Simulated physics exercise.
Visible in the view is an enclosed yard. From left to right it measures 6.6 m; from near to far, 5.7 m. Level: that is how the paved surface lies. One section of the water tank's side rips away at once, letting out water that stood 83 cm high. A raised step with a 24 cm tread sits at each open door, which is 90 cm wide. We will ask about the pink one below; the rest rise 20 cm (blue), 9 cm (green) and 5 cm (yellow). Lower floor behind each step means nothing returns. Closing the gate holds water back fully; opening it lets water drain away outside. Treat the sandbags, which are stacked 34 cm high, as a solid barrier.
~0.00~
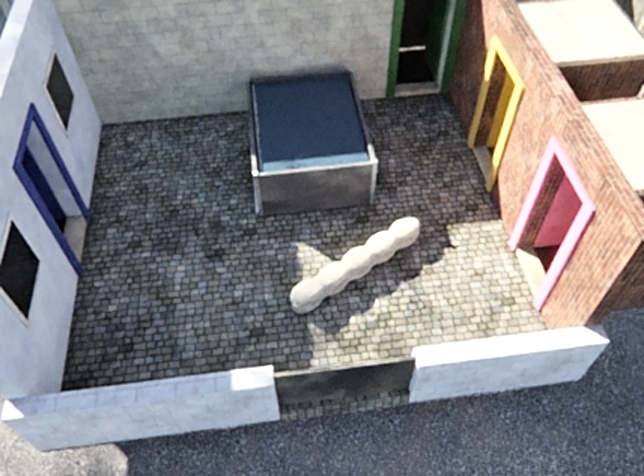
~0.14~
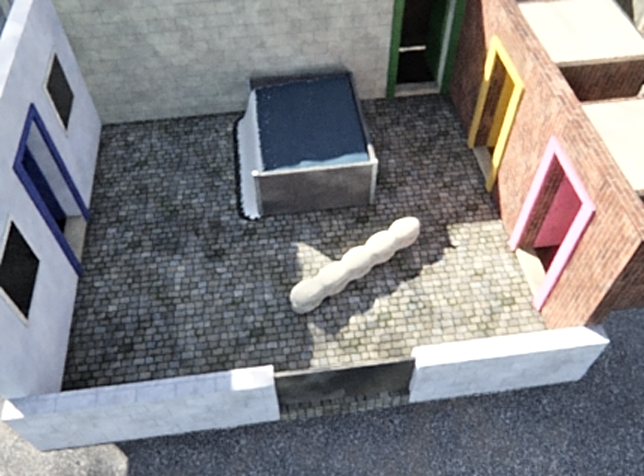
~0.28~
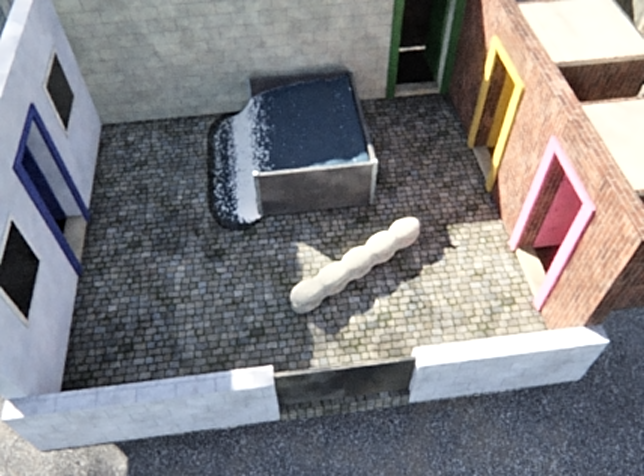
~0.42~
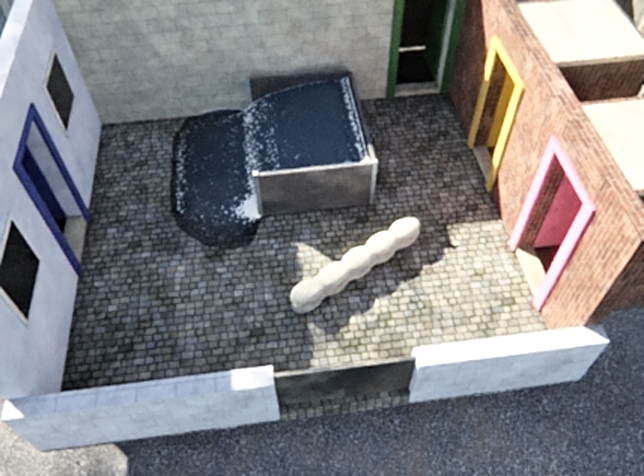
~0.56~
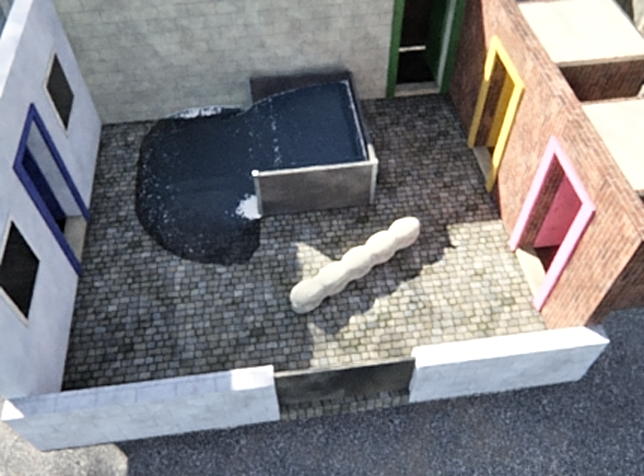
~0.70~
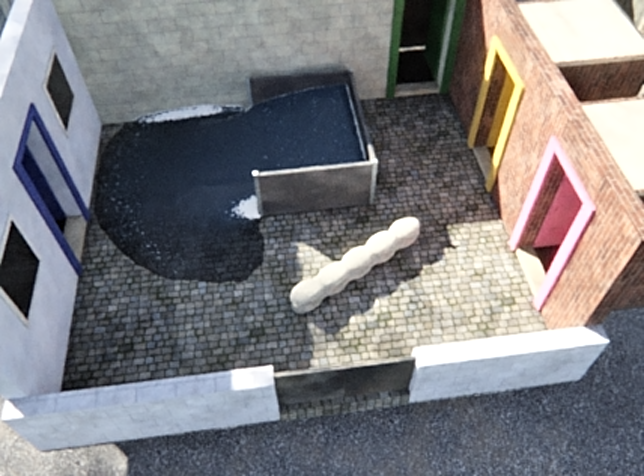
Dark water pours from the left side of a raised tank in a walled, paved yard, then spreads in a widening rounded pool across the paving toward the blue-framed door, while the pale stacked barrier stays still on dry ground.
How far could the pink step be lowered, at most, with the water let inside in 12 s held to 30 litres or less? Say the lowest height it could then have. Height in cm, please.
It could then stand at about 13 cm.
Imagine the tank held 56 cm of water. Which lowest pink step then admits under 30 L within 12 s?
Something near 7.5 cm should do.
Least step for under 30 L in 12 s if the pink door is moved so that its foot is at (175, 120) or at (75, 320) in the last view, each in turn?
You'd want about 26 cm there first, then about 13.0 cm.
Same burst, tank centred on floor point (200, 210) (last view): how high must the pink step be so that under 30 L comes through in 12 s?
Minimum: Approx. 9.5 cm.
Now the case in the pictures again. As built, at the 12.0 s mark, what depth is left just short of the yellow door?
Roughly 9.5 cm deep.
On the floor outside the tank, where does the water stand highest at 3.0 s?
Near (59, 409).
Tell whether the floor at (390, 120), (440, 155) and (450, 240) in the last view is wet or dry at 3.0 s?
In order: Untouched, untouched, untouched.
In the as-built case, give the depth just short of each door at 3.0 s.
Depths in cm - blue: 25, green: 0, yellow: 0, pink: 0.
After 1.4 s water covers 35 % of the floor, deepest (62 cm) near (102, 128); it has not reached the pink door.
After 3.0 s water covers 45 % of the floor, deepest (38 cm) near (59, 409); it has not reached the pink door.
After 12.0 s water covers 95 % of the floor, deepest (14 cm) near (355, 116); 8 cm at the pink door, 73 litres in over its 10 cm step.
At the pink door as built, the water arrived by 4.9 s and peaked near 19 cm at 5.4 s.
With a step of 11 cm, 57 litres would have come in within the 12 s; with 15 cm, 15 litres. So under 30 litres takes about 13 cm.
